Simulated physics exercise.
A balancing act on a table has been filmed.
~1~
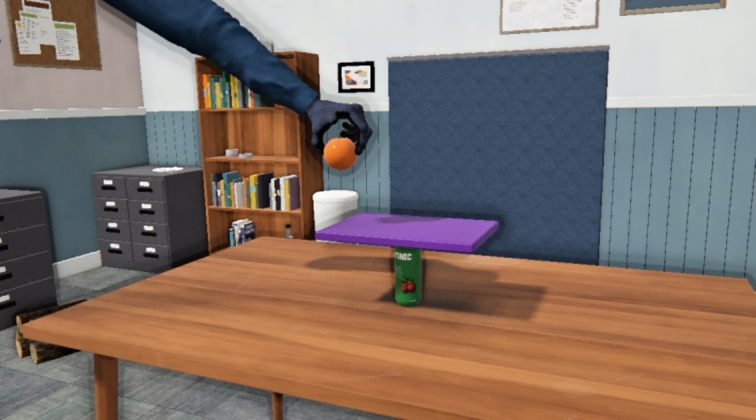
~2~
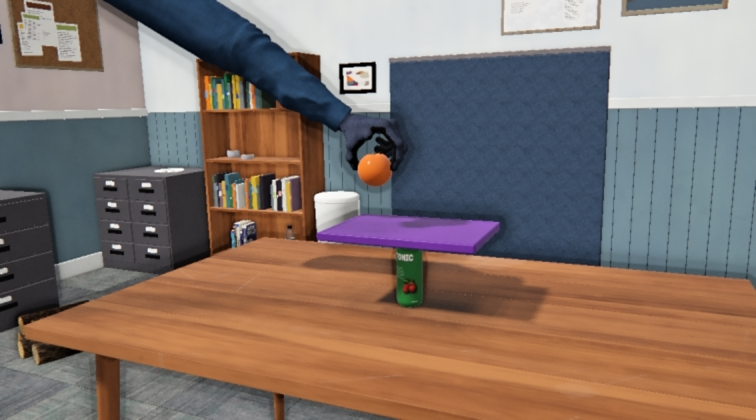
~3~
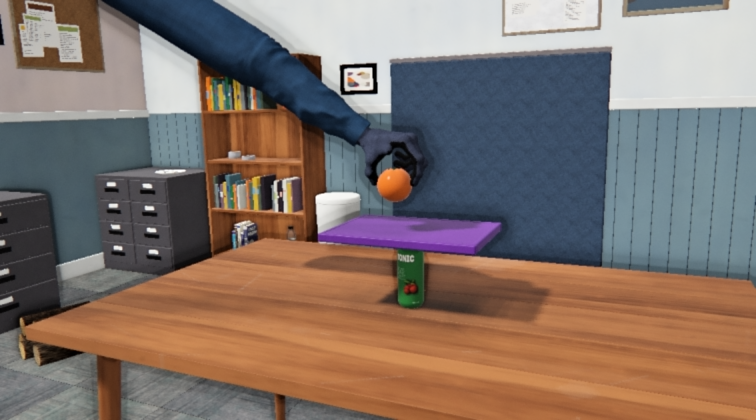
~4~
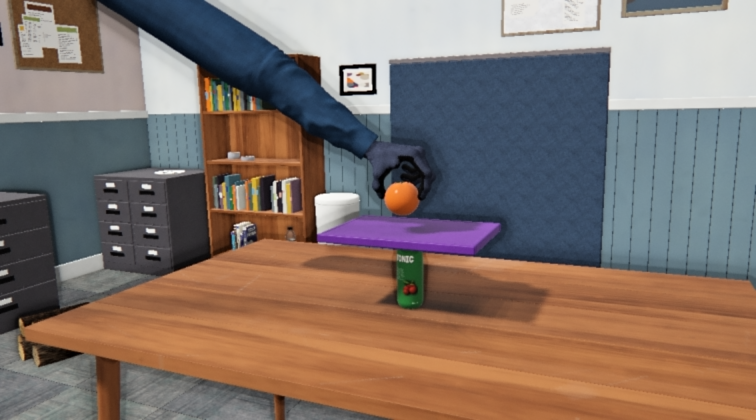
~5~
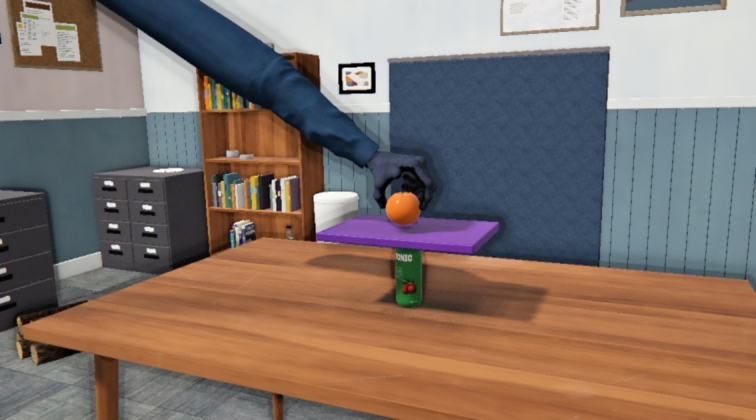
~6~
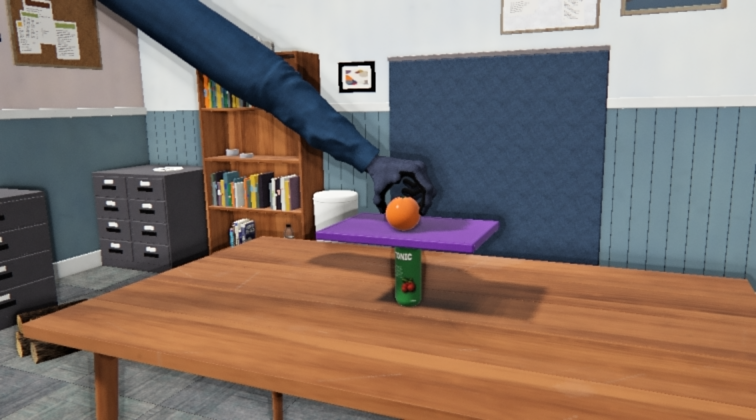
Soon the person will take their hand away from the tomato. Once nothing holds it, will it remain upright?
Stable.
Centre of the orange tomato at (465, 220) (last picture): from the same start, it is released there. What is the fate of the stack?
After that, it tumbles down.
Then, 0.20 s after the last picture, nothing has stirred.
Then, 0.50 s after the last picture, orange tomato resting near (403, 214).
At rest, all 3 in place. Seen from the same camera at the end, orange tomato near (403, 214). The stack stays up.
